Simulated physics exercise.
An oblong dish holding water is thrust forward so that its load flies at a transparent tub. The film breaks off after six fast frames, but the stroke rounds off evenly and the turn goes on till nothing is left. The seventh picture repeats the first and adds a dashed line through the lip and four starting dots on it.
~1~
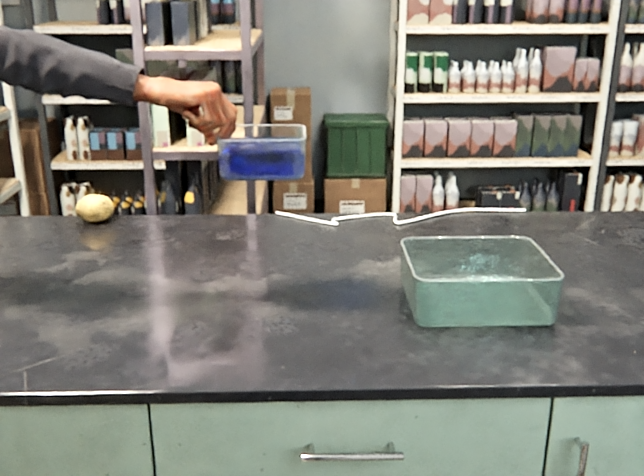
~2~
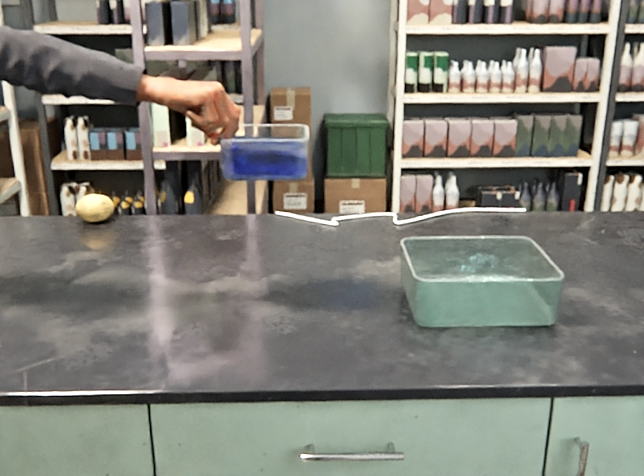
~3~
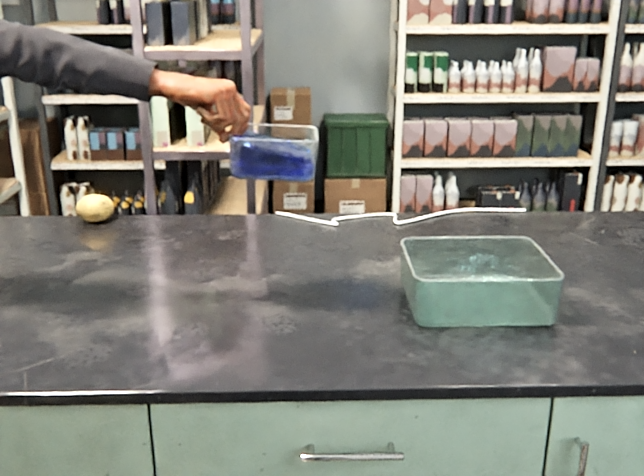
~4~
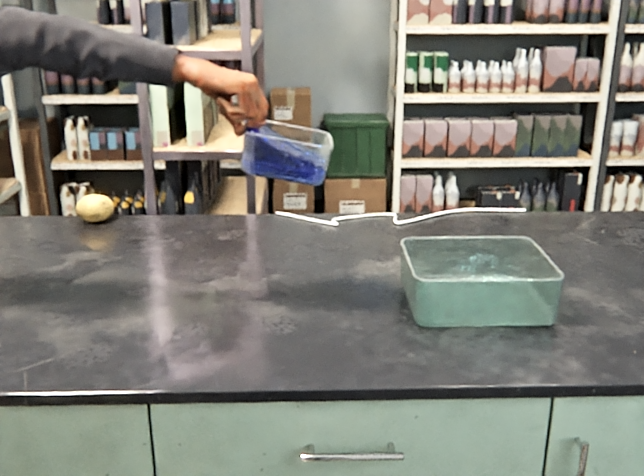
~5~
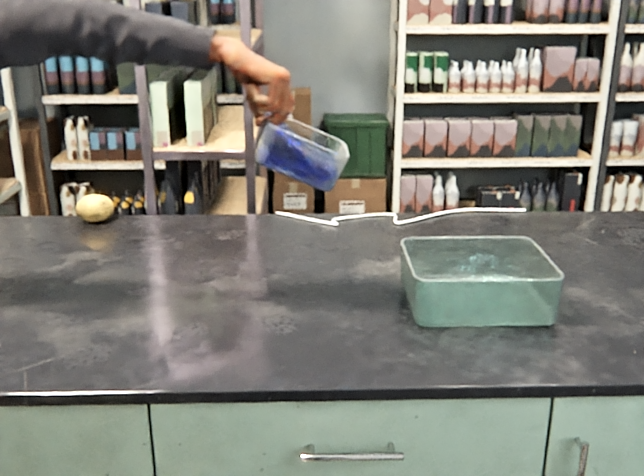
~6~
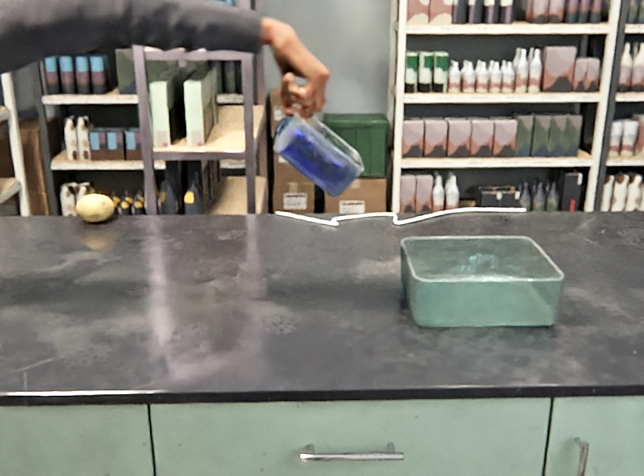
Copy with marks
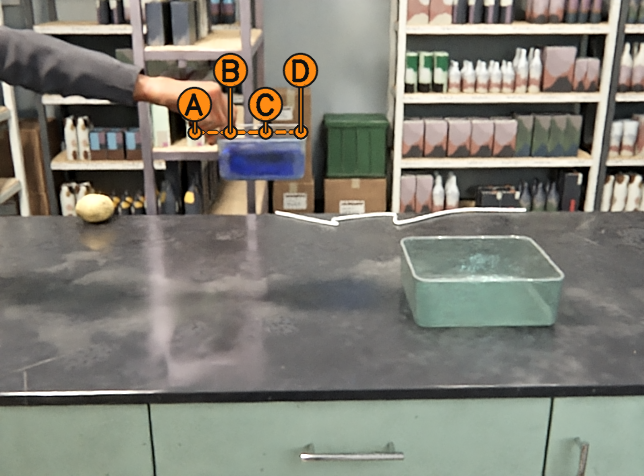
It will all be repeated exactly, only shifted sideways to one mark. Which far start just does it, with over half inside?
Spot C.
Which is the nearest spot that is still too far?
B.
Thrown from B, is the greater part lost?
Yes, that goes wrong.
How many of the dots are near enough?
Two of the four.
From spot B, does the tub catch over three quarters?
No, less.
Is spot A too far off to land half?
Yes, that goes wrong.
On the marked copy, A at (194, 132); B at (230, 132); C at (265, 132); D at (300, 132).
If A is chosen, about 0 % lands in the tub, 98 % falls short.
If B is chosen, about 24 % lands in the tub, 69 % falls short and 6 % goes beside or beyond.
If C is chosen, about 65 % lands in the tub, 24 % falls short and 11 % goes beside or beyond.
If D is chosen, about 69 % lands in the tub, 17 % falls short and 14 % goes beside or beyond.
